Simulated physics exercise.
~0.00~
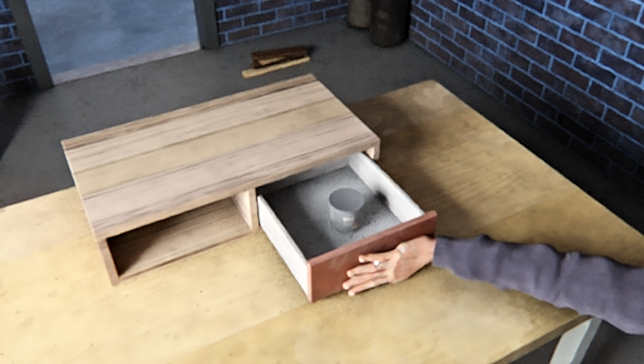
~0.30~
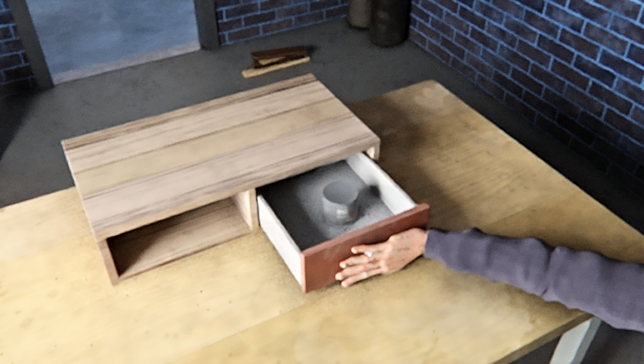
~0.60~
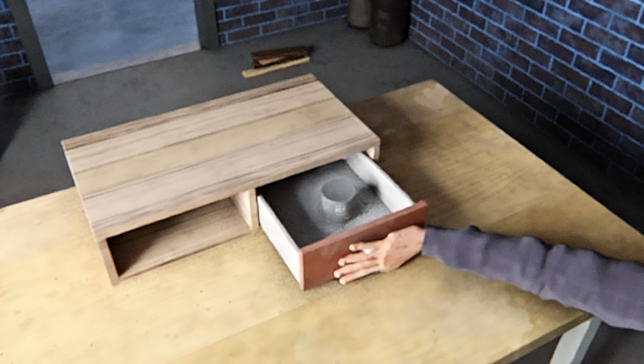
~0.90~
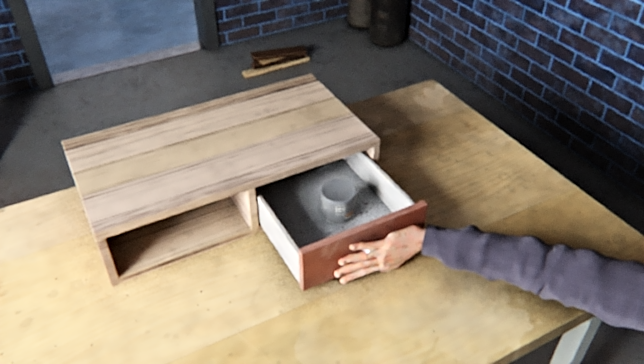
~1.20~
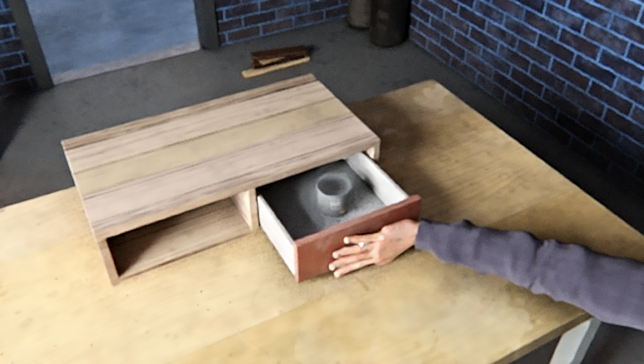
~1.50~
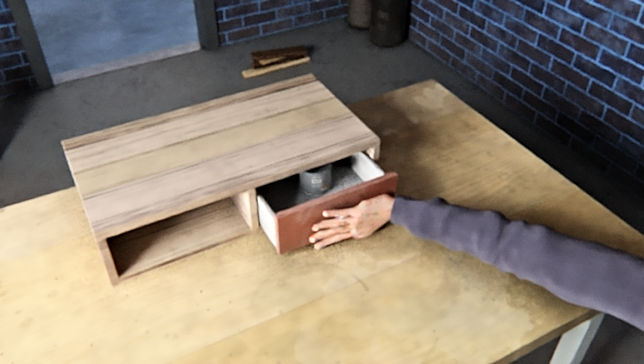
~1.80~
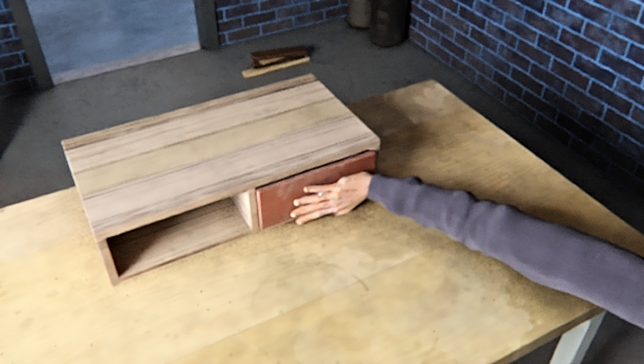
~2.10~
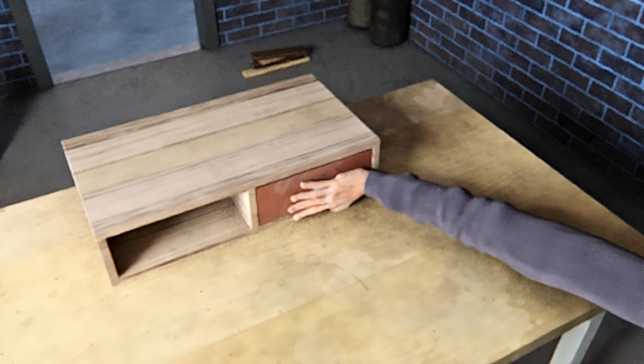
On a wooden table in a brick-walled room, a hand pushing a drawer holding a grey pot fully shut into a chest.
